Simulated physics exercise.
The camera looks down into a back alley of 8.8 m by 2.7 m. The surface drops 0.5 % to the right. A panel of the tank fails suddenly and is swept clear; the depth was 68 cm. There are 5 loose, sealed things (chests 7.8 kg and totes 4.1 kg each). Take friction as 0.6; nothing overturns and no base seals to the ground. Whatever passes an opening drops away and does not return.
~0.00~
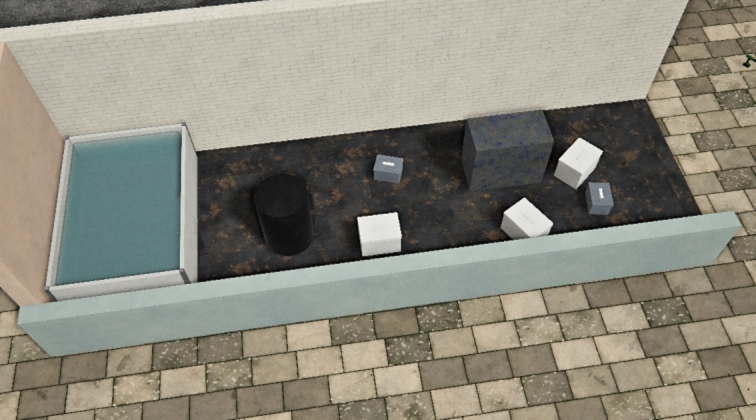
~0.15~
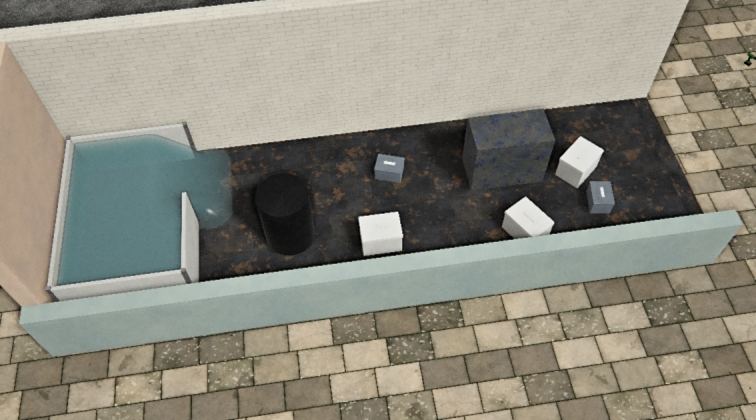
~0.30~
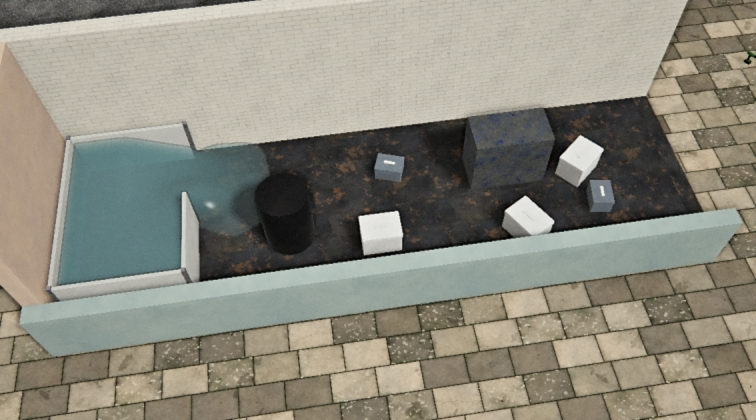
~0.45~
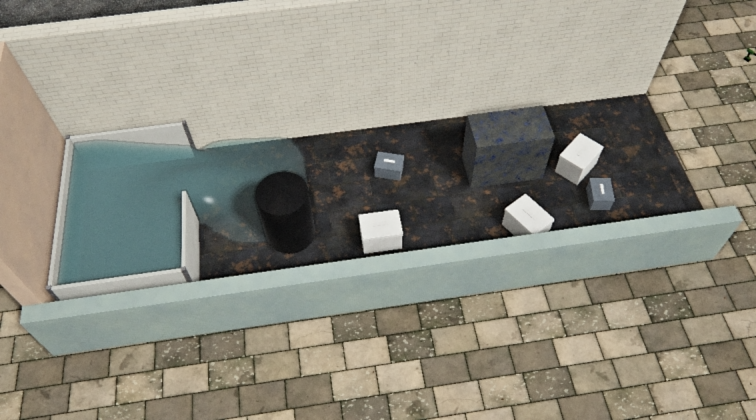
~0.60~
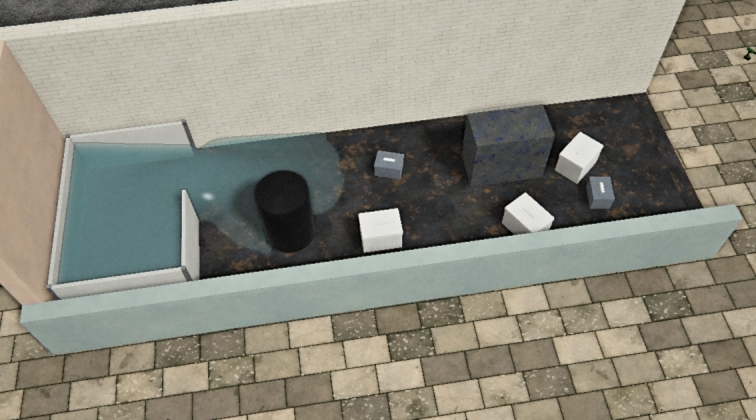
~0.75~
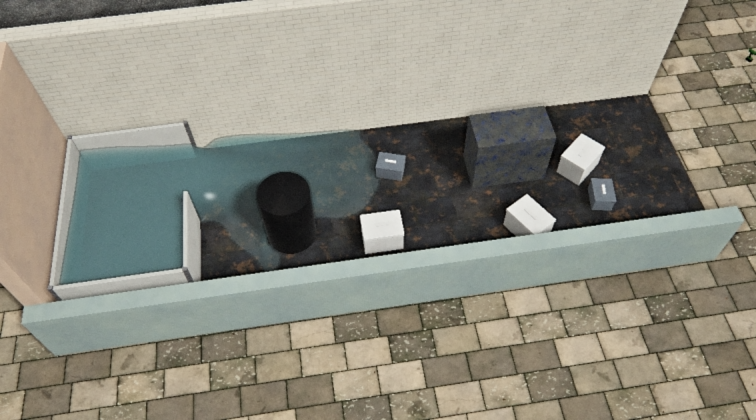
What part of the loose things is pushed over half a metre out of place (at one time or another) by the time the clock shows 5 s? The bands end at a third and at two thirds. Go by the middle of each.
It is from one to two thirds.
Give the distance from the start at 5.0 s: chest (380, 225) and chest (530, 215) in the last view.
In that order: 10 cm, gone out.
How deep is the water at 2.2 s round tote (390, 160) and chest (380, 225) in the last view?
Roughly 22 and 3 cm.
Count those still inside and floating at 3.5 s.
I count 2.
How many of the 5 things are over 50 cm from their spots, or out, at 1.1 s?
1 of them.
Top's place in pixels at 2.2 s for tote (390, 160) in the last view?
Around (456, 140).
After 1.1 s 1 of 5 are over 50 cm from their spots; 0 afloat.
After 2.2 s 1 of 5 are over 50 cm from their spots; 1 afloat.
After 3.5 s 3 of 5 are over 50 cm from their spots; 2 afloat.
After 5.0 s 3 of 5 are over 50 cm from their spots, and 3 have been at some point; 2 afloat.
